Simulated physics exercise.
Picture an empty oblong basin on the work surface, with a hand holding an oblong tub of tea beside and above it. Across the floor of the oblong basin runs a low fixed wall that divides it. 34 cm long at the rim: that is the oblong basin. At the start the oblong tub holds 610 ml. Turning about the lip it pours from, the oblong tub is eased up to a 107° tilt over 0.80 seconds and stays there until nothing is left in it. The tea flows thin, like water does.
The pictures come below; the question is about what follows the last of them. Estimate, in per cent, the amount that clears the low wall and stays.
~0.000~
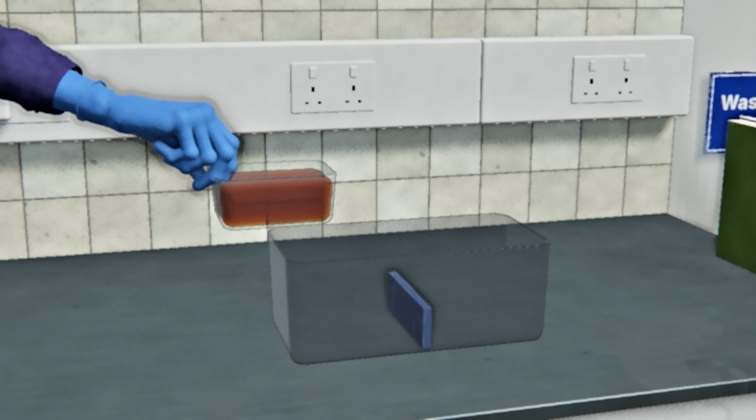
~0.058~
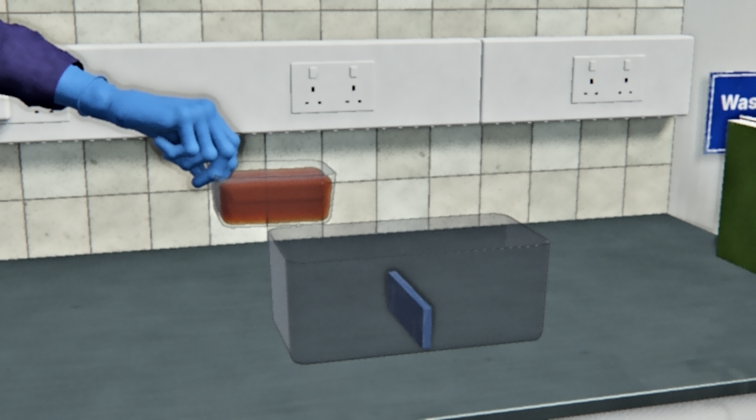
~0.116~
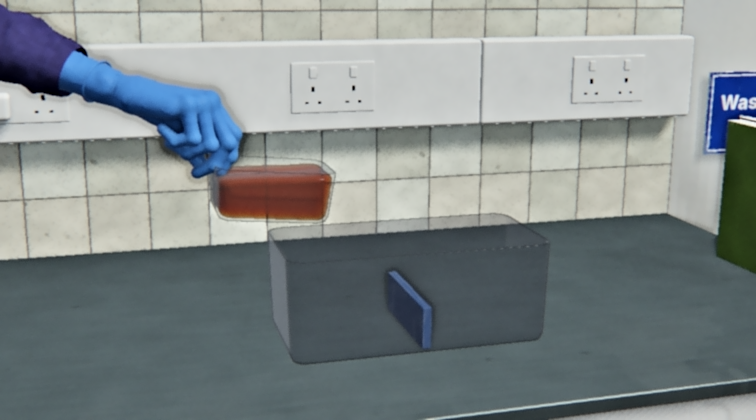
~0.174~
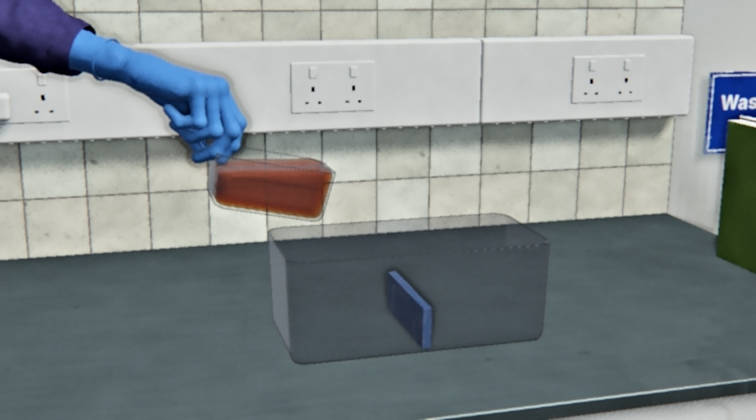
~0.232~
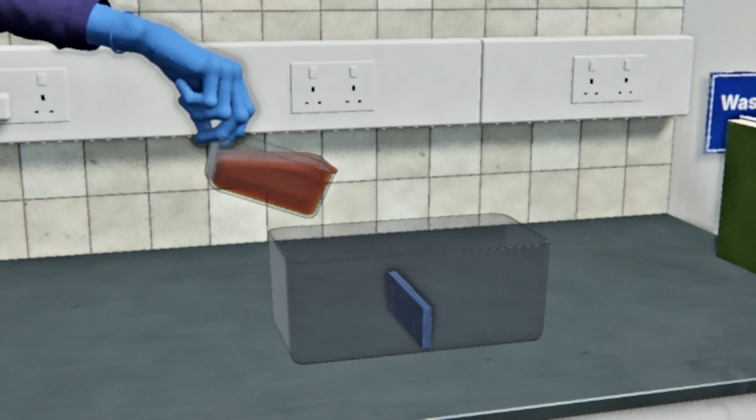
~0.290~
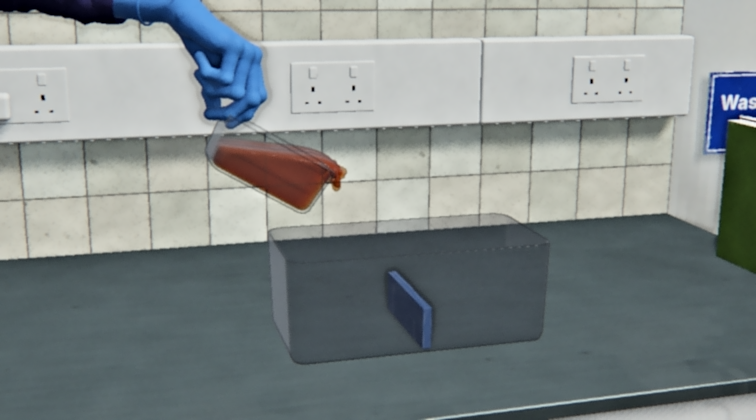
Roughly 64 percent.
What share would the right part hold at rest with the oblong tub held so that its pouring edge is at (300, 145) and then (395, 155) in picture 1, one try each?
I'd say 20 percent on the first go, 95 percent on the next.
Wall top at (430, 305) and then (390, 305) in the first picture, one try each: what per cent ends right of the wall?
Respectively close to 35 and 80 %.
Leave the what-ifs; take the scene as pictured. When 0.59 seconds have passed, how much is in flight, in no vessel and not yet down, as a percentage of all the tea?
About 50 per cent.
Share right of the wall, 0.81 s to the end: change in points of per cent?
The share ends smaller than before, by about 3 %.
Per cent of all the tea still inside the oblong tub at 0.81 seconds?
Close to 1 percent of the whole amount.
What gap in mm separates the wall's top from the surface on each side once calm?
For the left, around 46 mm; for the right, around 38 mm.
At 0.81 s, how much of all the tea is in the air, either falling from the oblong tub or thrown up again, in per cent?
About 5 % of the total.
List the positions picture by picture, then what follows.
In the first picture, it leans 0°; its right rim is at (329, 169); the tea meets the walls at (215, 180) and (326, 174); the oblong basin's rim runs from (277, 247) to (527, 229); the wall's top is at (409, 290).
In the second picture, it leans 1°; its right rim is at (329, 169); the tea meets the walls at (215, 179) and (326, 173).
In the third picture, it leans 5°; its right rim is at (329, 169); the tea meets the walls at (214, 175) and (326, 169).
In the fourth picture, it leans 12°; its right rim is at (329, 169); the tea meets the walls at (213, 167) and (327, 165).
In the fifth picture, it leans 21°; its right rim is at (328, 169); the tea meets the walls at (212, 157) and (326, 165); 3 per cent is over the edge.
In the sixth picture, it leans 31°; its right rim is at (328, 169); the tea meets the walls at (213, 143) and (321, 158); 8 per cent is over the edge.
Then, 0.59 s in, the tilt is 90° and 17 per cent is still to pour, 23 is left of the wall and 11 right of it.
Then, 0.81 s in, the tilt is 107° and 1 per cent is still to pour, 28 is left of the wall and 67 right of it.
Then, 1.05 s in, the tilt is 107° and 0 per cent is still to pour, 35 is left of the wall and 64 right of it.
Then, 1.30 s in, the tilt is 107° and 0 per cent is still to pour, 35 is left of the wall and 64 right of it.
Finally, 35 per cent lies left of the wall, 64 right of it and 1 outside.
